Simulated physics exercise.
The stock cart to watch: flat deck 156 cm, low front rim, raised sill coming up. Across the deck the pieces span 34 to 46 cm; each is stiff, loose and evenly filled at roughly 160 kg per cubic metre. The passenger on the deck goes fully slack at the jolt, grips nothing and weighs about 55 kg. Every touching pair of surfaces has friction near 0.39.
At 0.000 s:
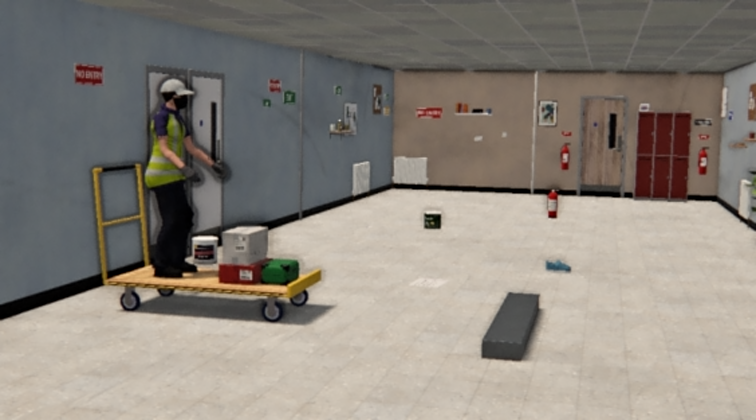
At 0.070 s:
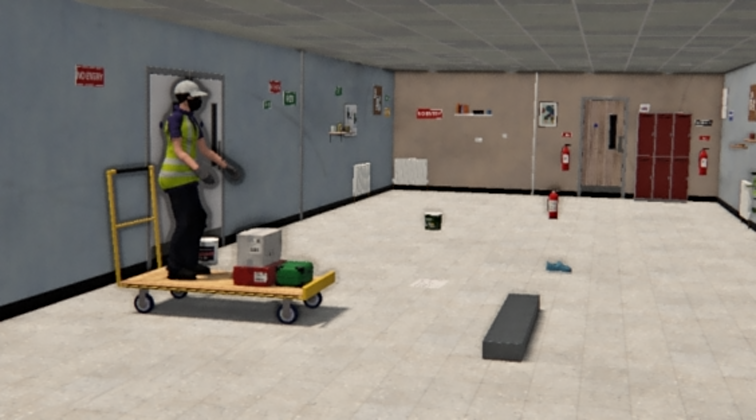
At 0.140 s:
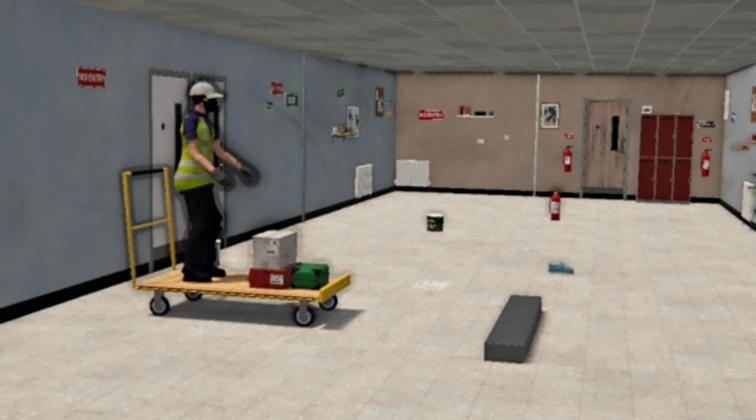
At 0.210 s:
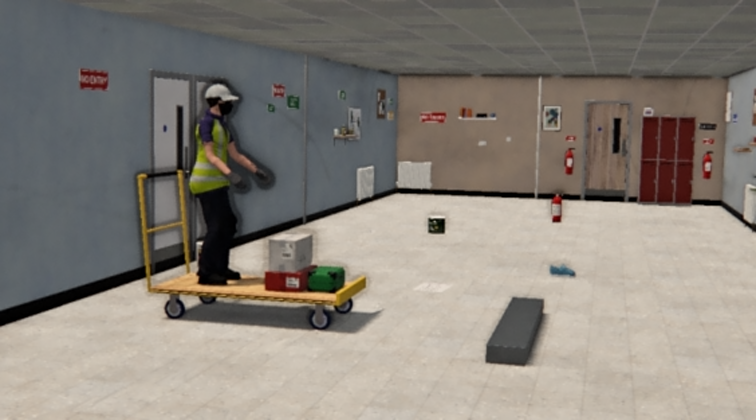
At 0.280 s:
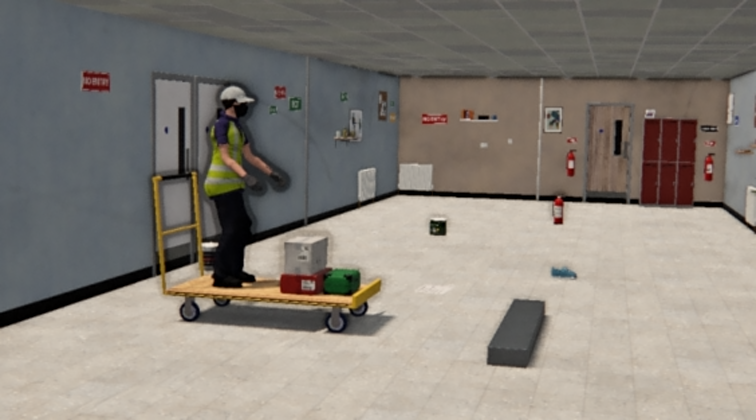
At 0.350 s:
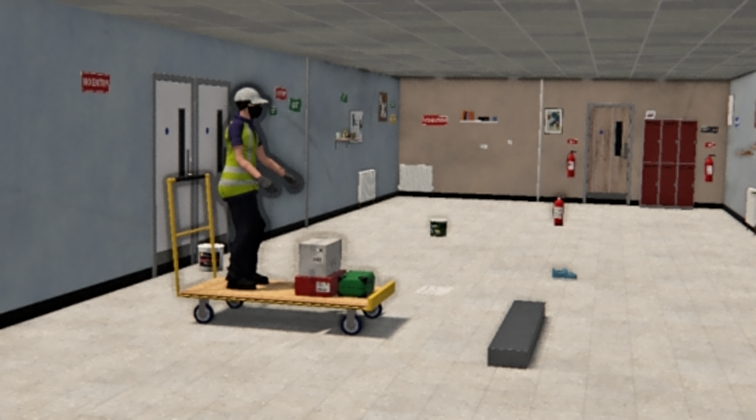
At the start, a worker in a white cap and yellow vest stands on a flat yellow cart at the left, behind grey, red and green boxes. The cart then rolls steadily right across the tiled floor toward a dark raised bar, the worker staying upright with arms held forward.
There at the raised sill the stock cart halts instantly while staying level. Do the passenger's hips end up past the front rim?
No.
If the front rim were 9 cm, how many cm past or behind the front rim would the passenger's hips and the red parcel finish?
The hips would stop 60 cm behind the front rim, and the red item 40 cm behind it.
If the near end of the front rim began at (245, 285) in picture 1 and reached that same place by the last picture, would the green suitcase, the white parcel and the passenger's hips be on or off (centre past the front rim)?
Result: Green safe; white gone; hips gone.
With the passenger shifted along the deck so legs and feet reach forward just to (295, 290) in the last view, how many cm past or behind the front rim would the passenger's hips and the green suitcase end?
In that case hips 60 behind, green 10 behind.
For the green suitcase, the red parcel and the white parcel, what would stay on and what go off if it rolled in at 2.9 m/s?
Green: Kept; red: Kept; white: Lost.
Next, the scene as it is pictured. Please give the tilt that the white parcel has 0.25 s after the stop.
Its tilt is about 30°.
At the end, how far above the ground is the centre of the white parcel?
Height: Roughly 55 centimetres.
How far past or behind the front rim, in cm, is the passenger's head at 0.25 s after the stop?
At that moment it sits around 70 cm behind the rim.
The wheels strike at 0.96 s.
After 1.21 s the passenger's hips are 83 cm behind the rim, near (411, 226) in the last picture's view.
After 1.51 s the passenger's hips are 69 cm behind the rim, near (428, 248) in the last picture's view.
After 1.96 s the passenger's hips are 57 cm behind the rim, near (443, 249) in the last picture's view.
Final state at 3.8 s, nothing is past the rim; behind it, red parcel, green suitcase, white parcel and the passenger's hips.
